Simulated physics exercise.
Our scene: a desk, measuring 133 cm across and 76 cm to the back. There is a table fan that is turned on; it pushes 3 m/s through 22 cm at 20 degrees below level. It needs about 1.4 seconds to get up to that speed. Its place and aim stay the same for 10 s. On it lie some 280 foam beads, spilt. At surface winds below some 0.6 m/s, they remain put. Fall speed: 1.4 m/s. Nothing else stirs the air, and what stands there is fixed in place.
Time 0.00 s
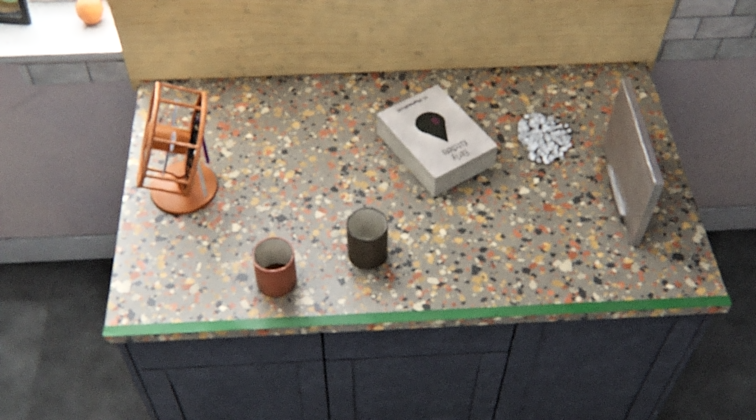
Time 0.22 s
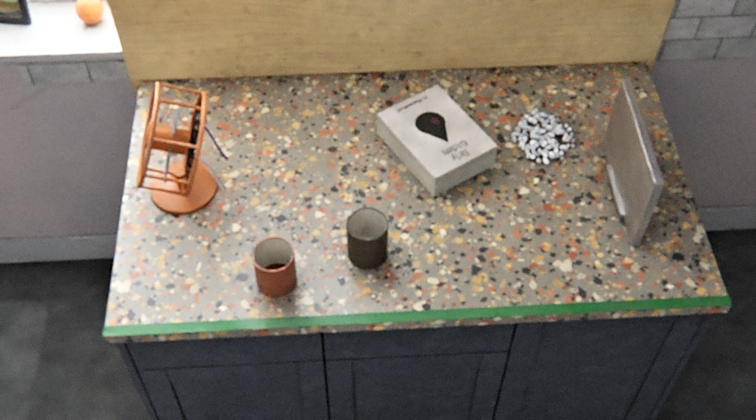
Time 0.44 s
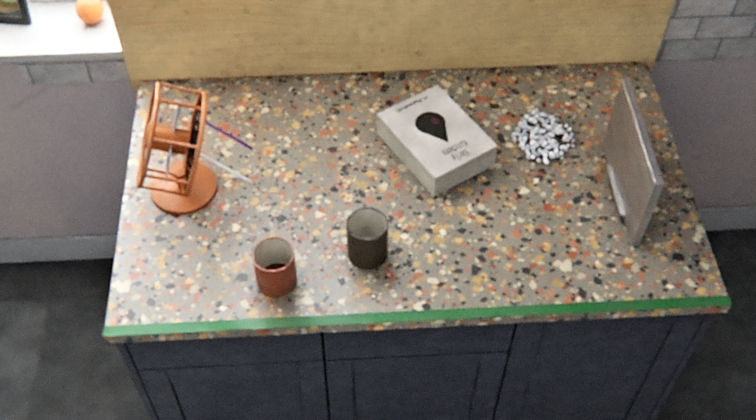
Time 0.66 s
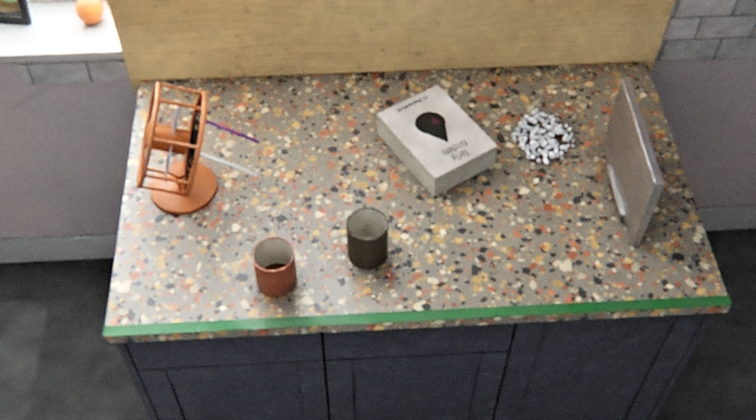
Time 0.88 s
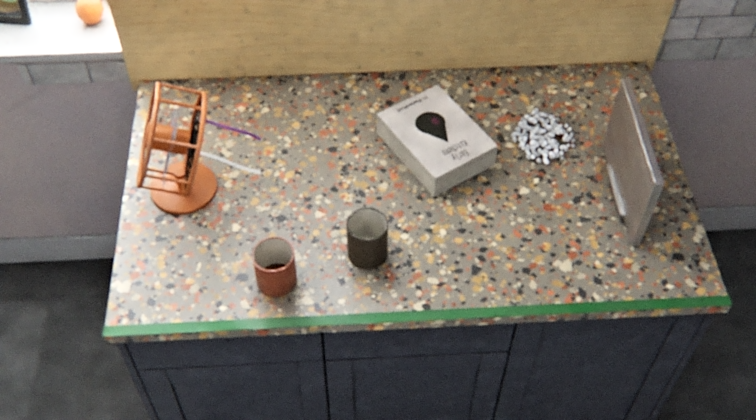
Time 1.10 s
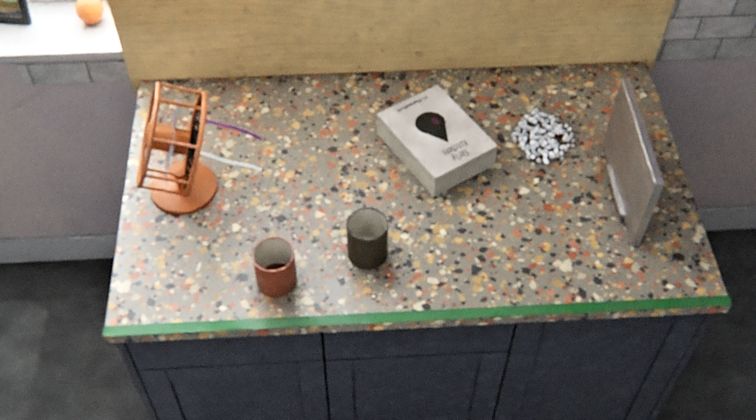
To begin with, a copper-coloured table fan, two cups, a boxy book, a heap of pale foam beads and an upright panel sit on a speckled counter. Thin streamers then appear at the fan's front, stretch rightward and flutter slightly, while everything else stays still, including the beads.
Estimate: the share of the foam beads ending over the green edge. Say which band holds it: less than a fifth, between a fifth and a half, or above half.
My bet is that under two tenths will be past that edge.
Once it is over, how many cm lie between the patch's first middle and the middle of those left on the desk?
Roughly 25 centimetres.
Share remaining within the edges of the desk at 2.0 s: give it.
I'd say some 100 % at that moment.
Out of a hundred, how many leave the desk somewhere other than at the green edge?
The share comes to some 80 per cent.
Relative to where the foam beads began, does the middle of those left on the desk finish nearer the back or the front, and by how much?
Direction: Rearward; distance: About 15 cm.
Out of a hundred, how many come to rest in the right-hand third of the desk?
Around 3 per cent.
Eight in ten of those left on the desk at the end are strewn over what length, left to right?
Around 20 cm.
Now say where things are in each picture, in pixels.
In the first frame, the middle of the foam beads is near (542, 140), none has stirred yet and the mouth of the table fan is at (171, 140).
In the second frame, the middle of the foam beads is near (542, 138), none has stirred yet and the green edge is centred on (422, 321).
In the third frame, the middle of the foam beads is near (542, 138), none has stirred yet, the top of a laptop is at (642, 129) and the top of a book is at (437, 129).
In the fourth frame, the middle of the foam beads is near (542, 138) and none has stirred yet.
In the fifth frame, the middle of the foam beads is near (542, 138) and none has stirred yet.
In the sixth frame, the middle of the foam beads is near (542, 138) and none has stirred yet.
After 2.0 s the count stands so, 0 % are over the green edge; the middle of those still in play is near (525, 133).
After 3.2 s the count stands so, 0 % are over the green edge; the middle of those still in play is near (499, 99).
After 5.5 s the count stands so, 0 % are over the green edge; the middle of those still in play is near (471, 114).
After 10.0 s, at the end, 0 % are over the green edge; the middle of those still in play is near (467, 101).
